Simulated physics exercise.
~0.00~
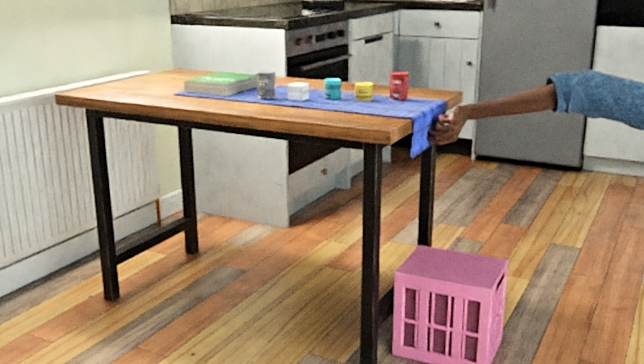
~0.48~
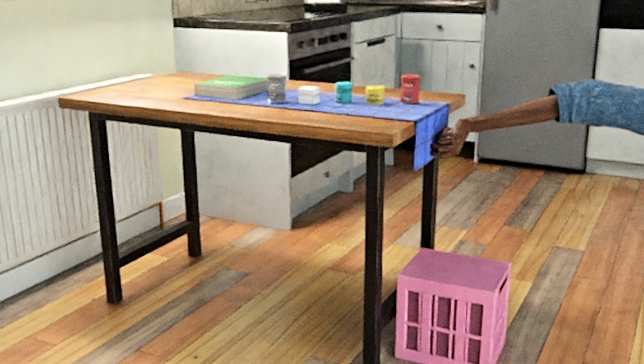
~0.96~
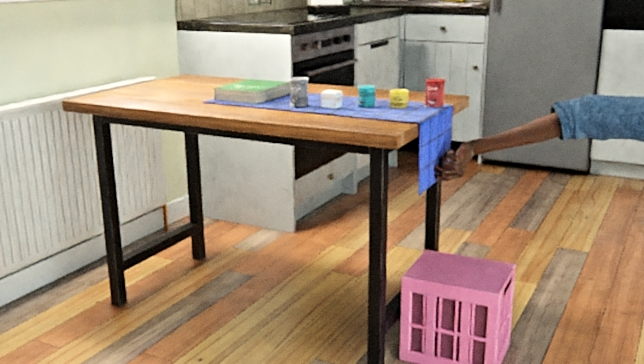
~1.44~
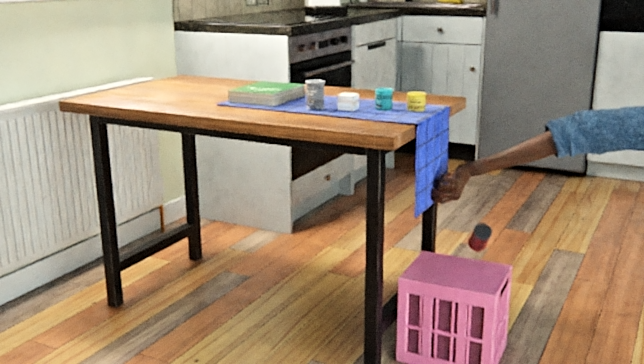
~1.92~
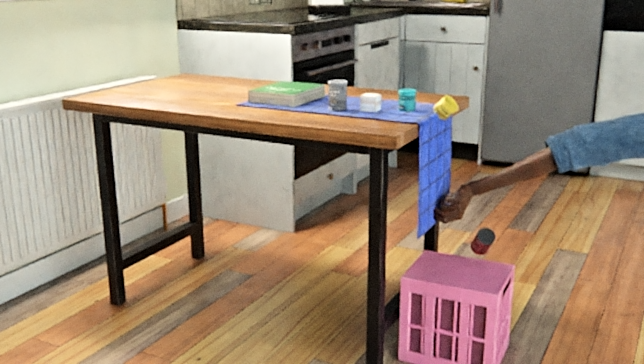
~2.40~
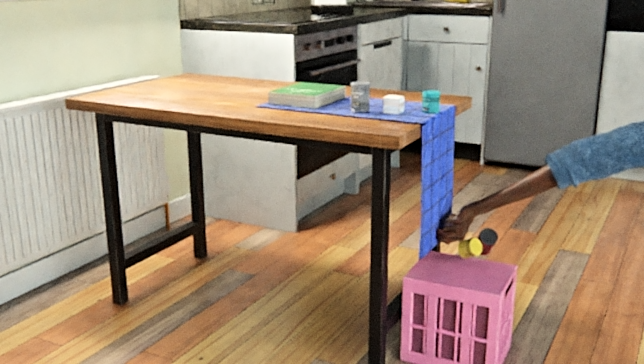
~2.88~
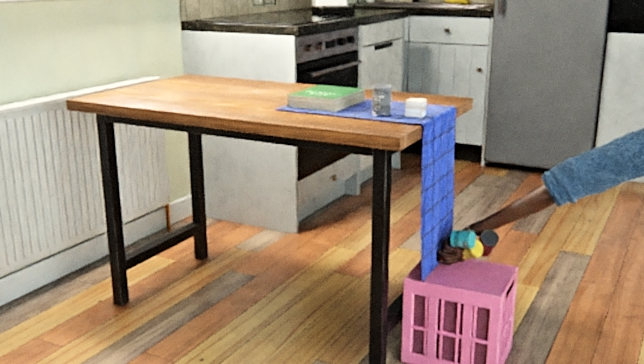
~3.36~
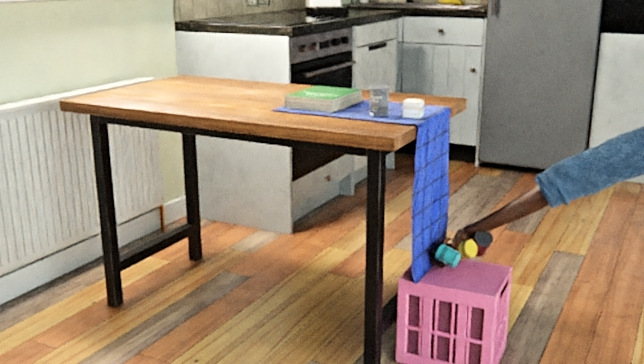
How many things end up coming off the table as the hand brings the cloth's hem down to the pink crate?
Three things come off the table, namely the red can, the yellow pot and the turquoise pot.
At the start, a hand on the right grips the end of a blue cloth on a wooden table, with a green book, a grey container, a small white object, a turquoise pot, a yellow pot and a red can resting on it. The hand draws the cloth over the right edge, and everything on it slides right. The red can goes over first, then the yellow pot tips off after it. The turquoise pot follows as the hem nears the pink crate. Finally the hand holds the hem at the crate, the three fallen items close by, while the book, grey container and white object stay on the table.
